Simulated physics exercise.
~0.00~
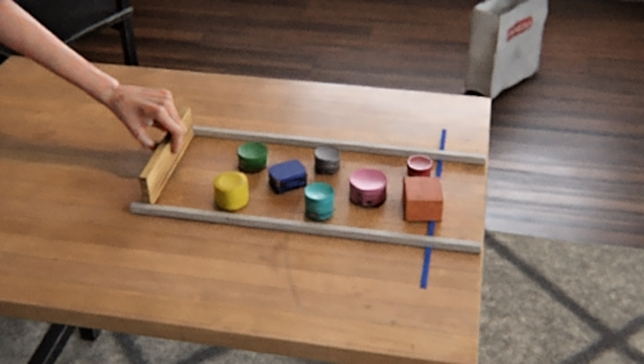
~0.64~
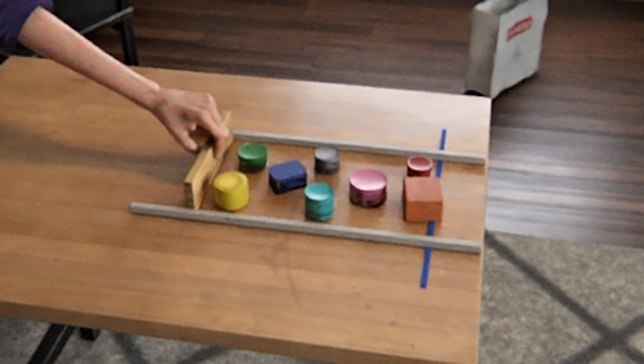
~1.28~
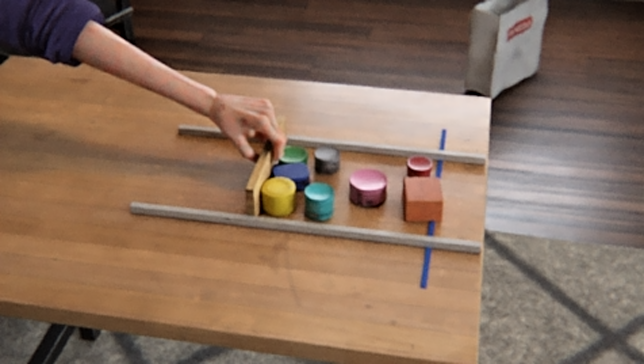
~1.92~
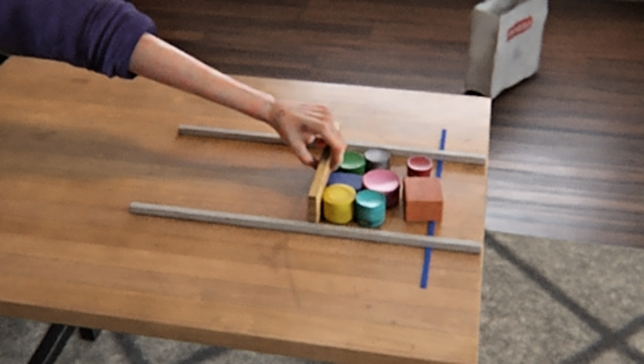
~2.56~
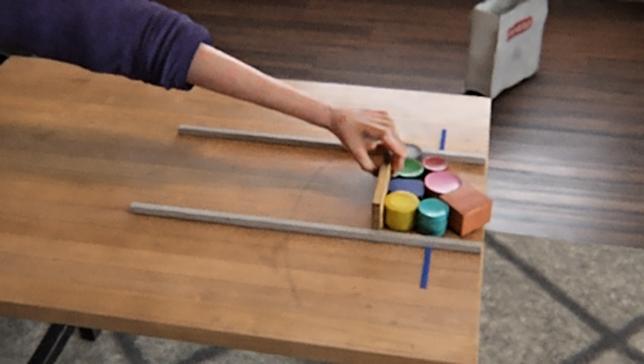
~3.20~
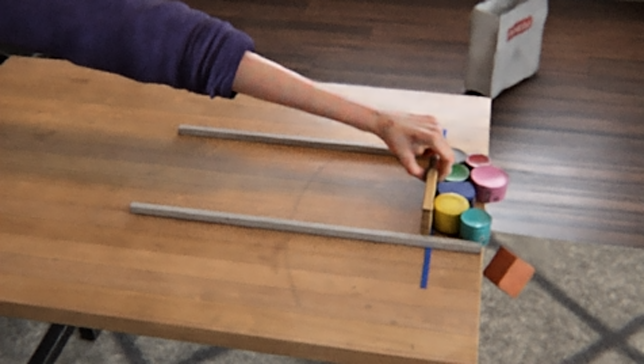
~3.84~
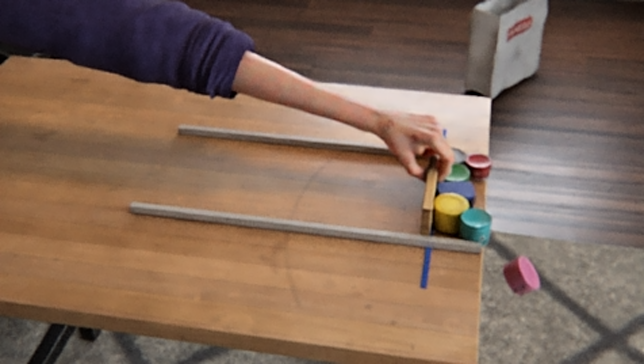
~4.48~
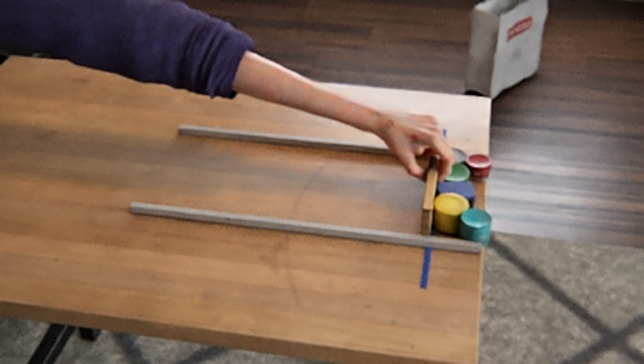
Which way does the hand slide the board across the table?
The hand slides the board to the right, pushing the small tubs and blocks ahead of it.
